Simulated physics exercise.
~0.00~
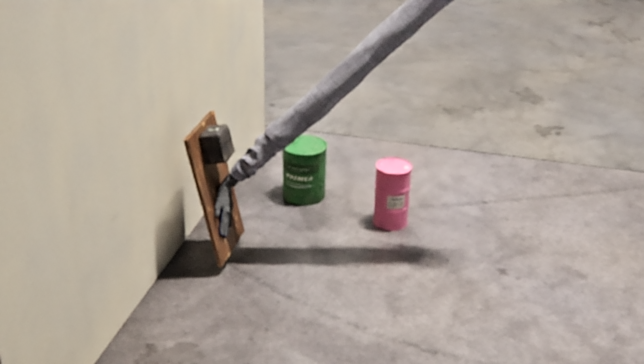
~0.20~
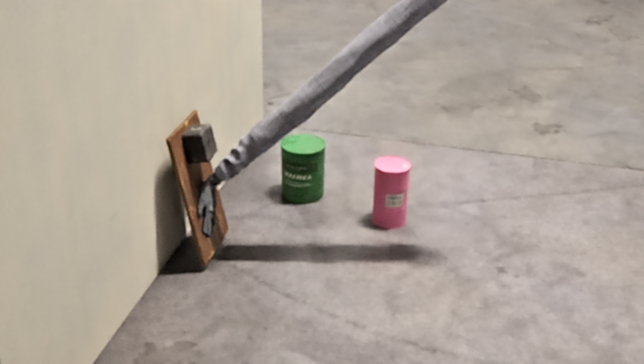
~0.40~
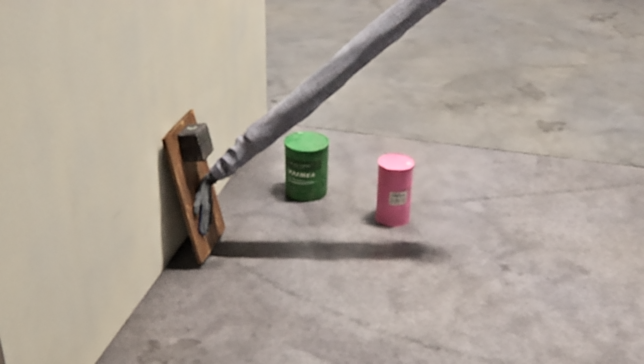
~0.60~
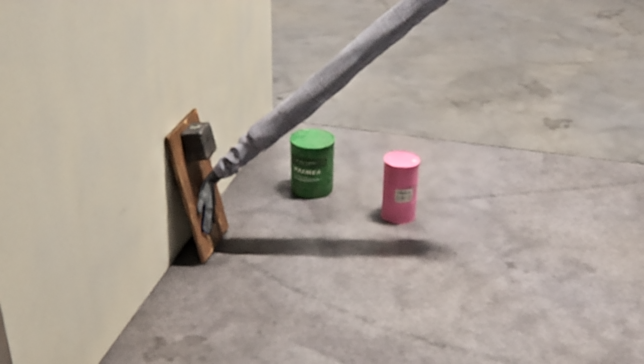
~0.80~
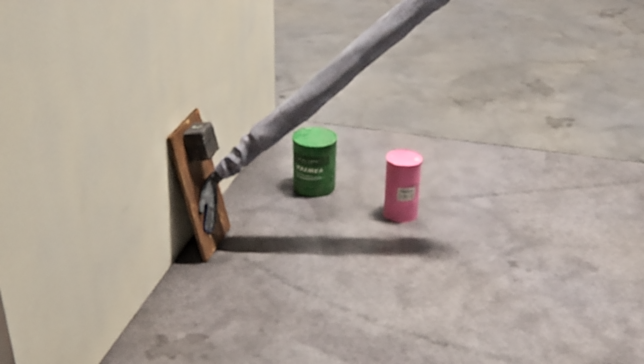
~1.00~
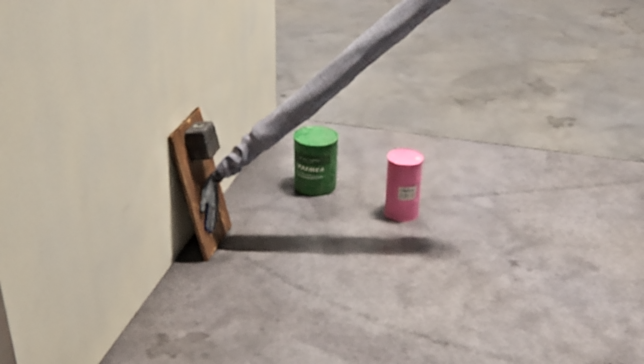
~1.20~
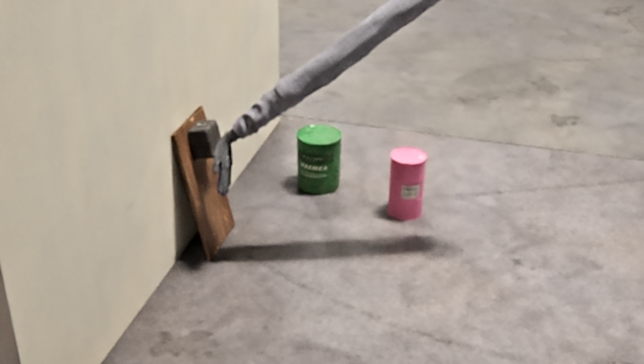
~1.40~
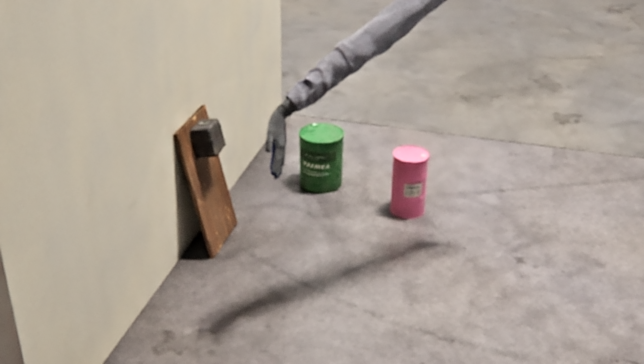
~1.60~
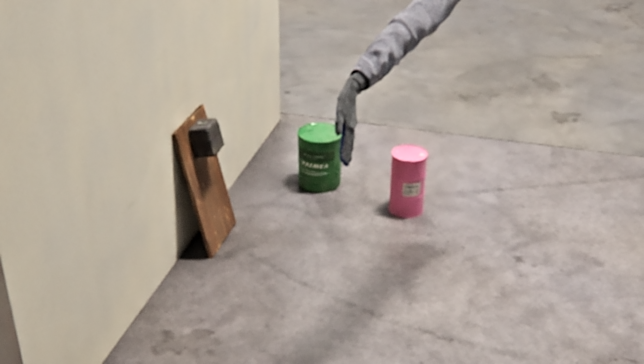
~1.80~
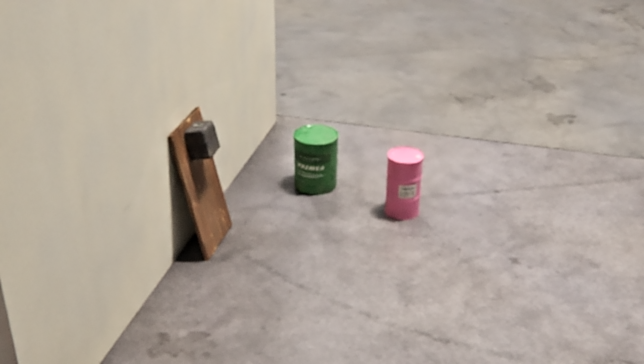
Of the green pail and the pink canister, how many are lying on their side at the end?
None of them are. Both the green pail and the pink canister are still standing upright on the floor.
